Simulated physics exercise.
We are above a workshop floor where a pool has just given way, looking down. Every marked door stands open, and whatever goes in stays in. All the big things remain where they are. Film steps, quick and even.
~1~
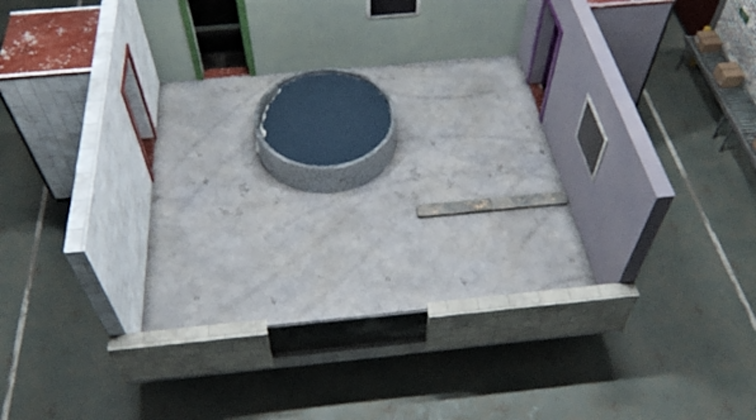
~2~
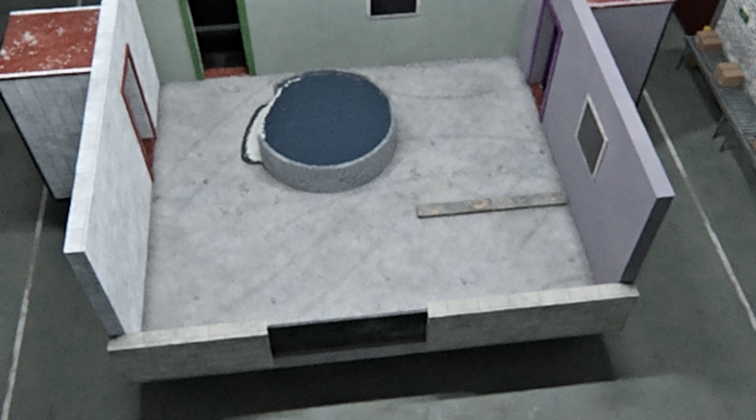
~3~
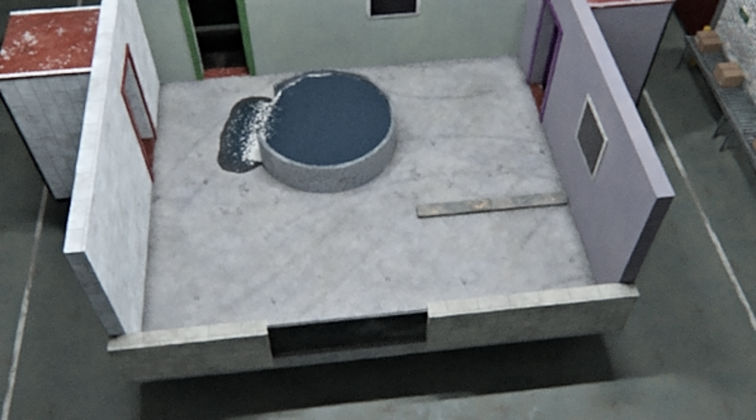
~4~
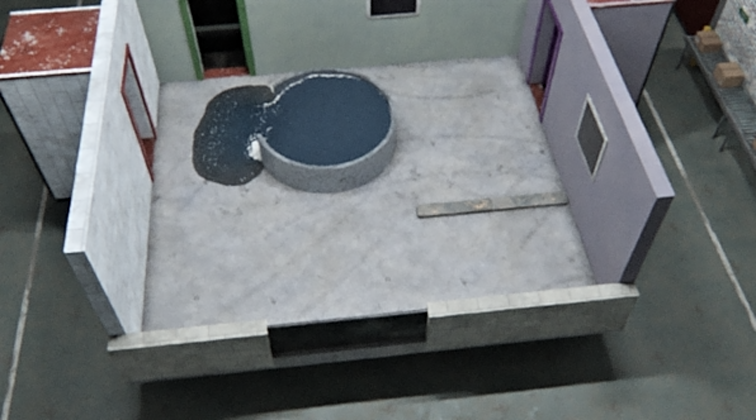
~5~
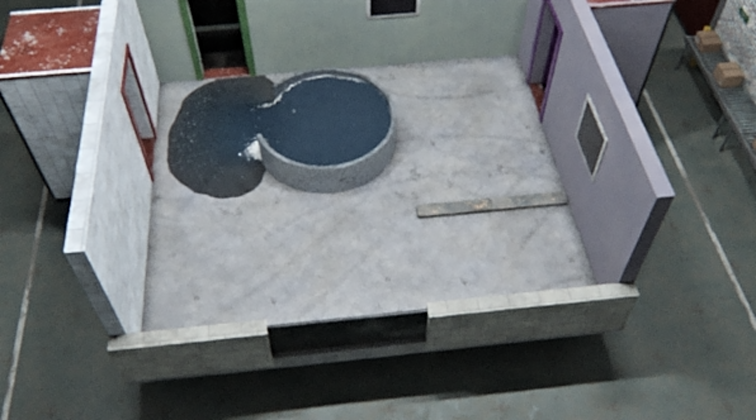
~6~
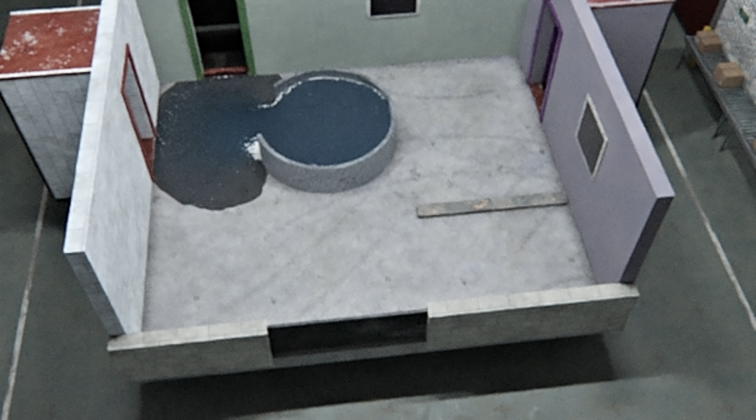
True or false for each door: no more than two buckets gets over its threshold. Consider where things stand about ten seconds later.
The green door - false; the purple door - true; the red door - false.
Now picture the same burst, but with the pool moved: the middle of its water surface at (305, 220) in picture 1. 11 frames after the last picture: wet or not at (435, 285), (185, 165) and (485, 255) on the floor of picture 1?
Bone-dry, soaked, bone-dry.
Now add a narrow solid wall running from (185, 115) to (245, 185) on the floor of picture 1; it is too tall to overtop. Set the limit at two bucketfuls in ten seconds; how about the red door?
Red: Within bounds.
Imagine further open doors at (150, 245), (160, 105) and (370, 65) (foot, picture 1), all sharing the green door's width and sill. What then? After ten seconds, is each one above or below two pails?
In that order: Is under, takes more, lets less in.
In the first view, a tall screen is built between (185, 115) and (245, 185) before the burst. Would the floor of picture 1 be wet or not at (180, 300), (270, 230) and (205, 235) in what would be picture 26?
Taking the points in order - wetted, wetted, wetted.
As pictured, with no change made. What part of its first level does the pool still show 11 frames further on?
Roughly 56 percent.
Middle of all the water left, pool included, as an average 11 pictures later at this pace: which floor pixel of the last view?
I reckon somewhere around (275, 137).
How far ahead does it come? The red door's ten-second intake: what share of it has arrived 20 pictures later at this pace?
Something like 65 in a hundred.
A moment on, water covers 15 % of the floor; the green door under two buckets in, the purple door not reached, the red door over two buckets in.
Next, water covers 20 % of the floor; the green door over two buckets in, the purple door not reached, the red door far over two buckets in.
Then, water covers 30 % of the floor; the green door far over two buckets in, the purple door not reached, the red door far over two buckets in.
Later, water covers 50 % of the floor; the green door far over two buckets in, the purple door not reached, the red door far over two buckets in.
In the end, water covers 80 % of the floor; the green door far over two buckets in, the purple door wet at the sill, nothing in, the red door far over two buckets in.
